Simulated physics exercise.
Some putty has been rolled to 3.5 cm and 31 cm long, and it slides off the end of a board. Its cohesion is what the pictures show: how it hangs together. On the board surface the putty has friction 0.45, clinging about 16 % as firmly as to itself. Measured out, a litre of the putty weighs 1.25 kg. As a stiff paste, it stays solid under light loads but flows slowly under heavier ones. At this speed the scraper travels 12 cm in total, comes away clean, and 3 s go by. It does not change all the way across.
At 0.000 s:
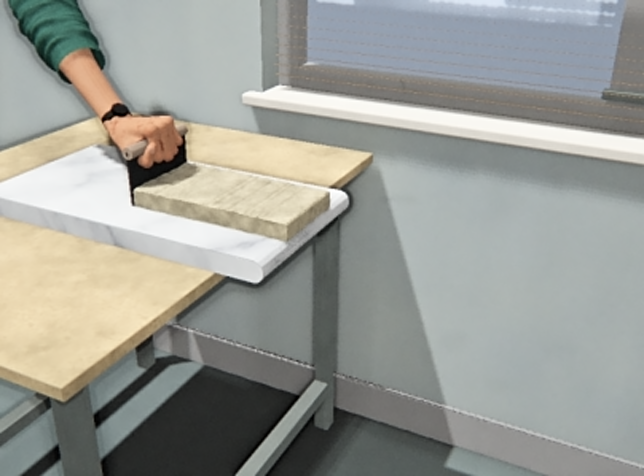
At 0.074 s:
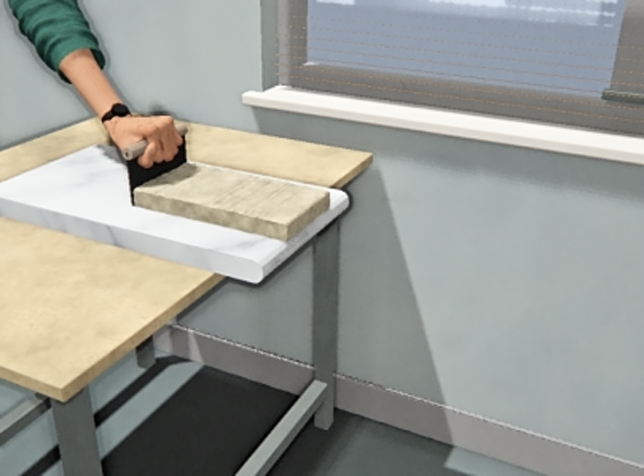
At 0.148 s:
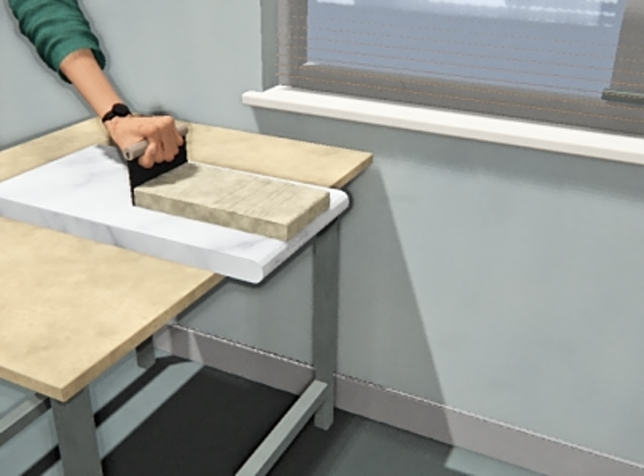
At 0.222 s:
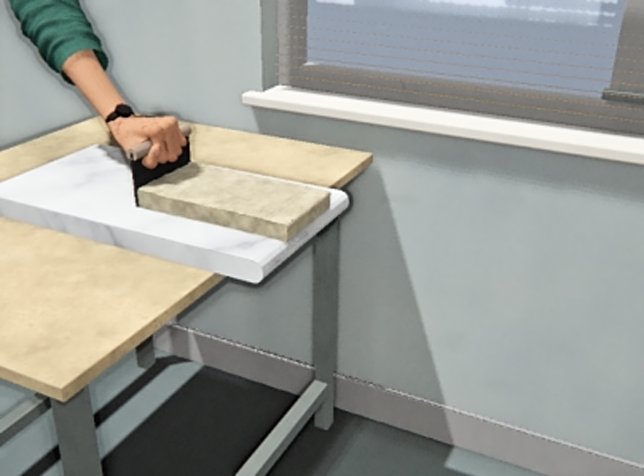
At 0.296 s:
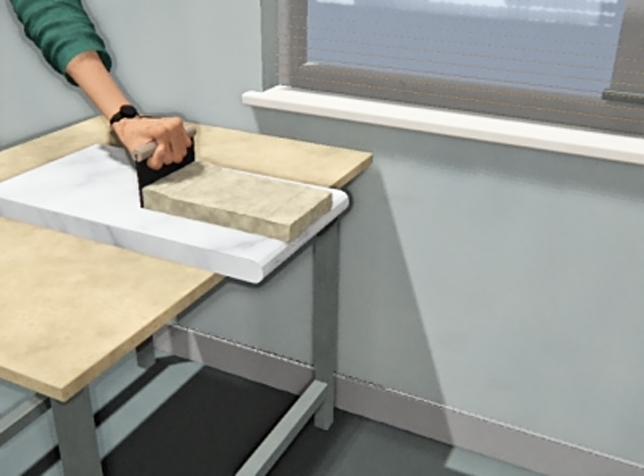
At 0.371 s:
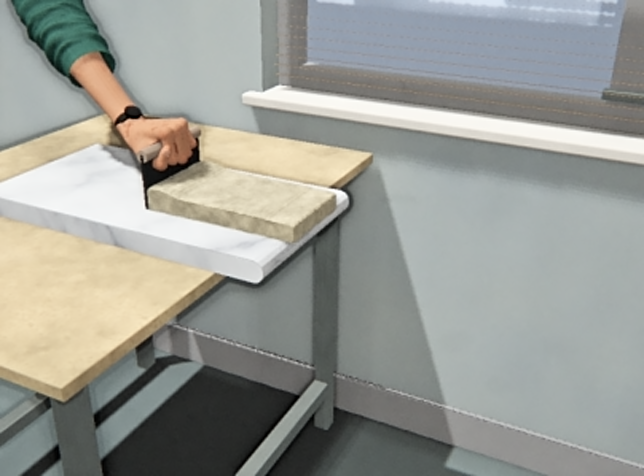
An arm in a green sleeve with a dark wristwatch reaches in from the upper left, in a grey-walled room seen from slightly above, beside a window with a white sill. Its hand grips a black scraper behind a flat beige slab on a white marbled board, set on a pale wooden table with grey legs. After staying still, the hand pushes the scraper and slab slightly rightward together.
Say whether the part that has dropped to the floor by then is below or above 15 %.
I would say below.
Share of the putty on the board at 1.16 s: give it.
Roughly 65 percent.
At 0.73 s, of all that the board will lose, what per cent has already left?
It stands at about 70 percent.
After 0.73 s, 79 % lies on the board and 0 % has fallen.
After 1.16 s, 67 % lies on the board and 0 % has fallen.
After 1.59 s, 67 % lies on the board and 0 % has fallen.
After 2.02 s, 67 % lies on the board and 0 % has fallen.
After 4.02 s, at the end, 67 % lies on the board and 0 % has fallen.
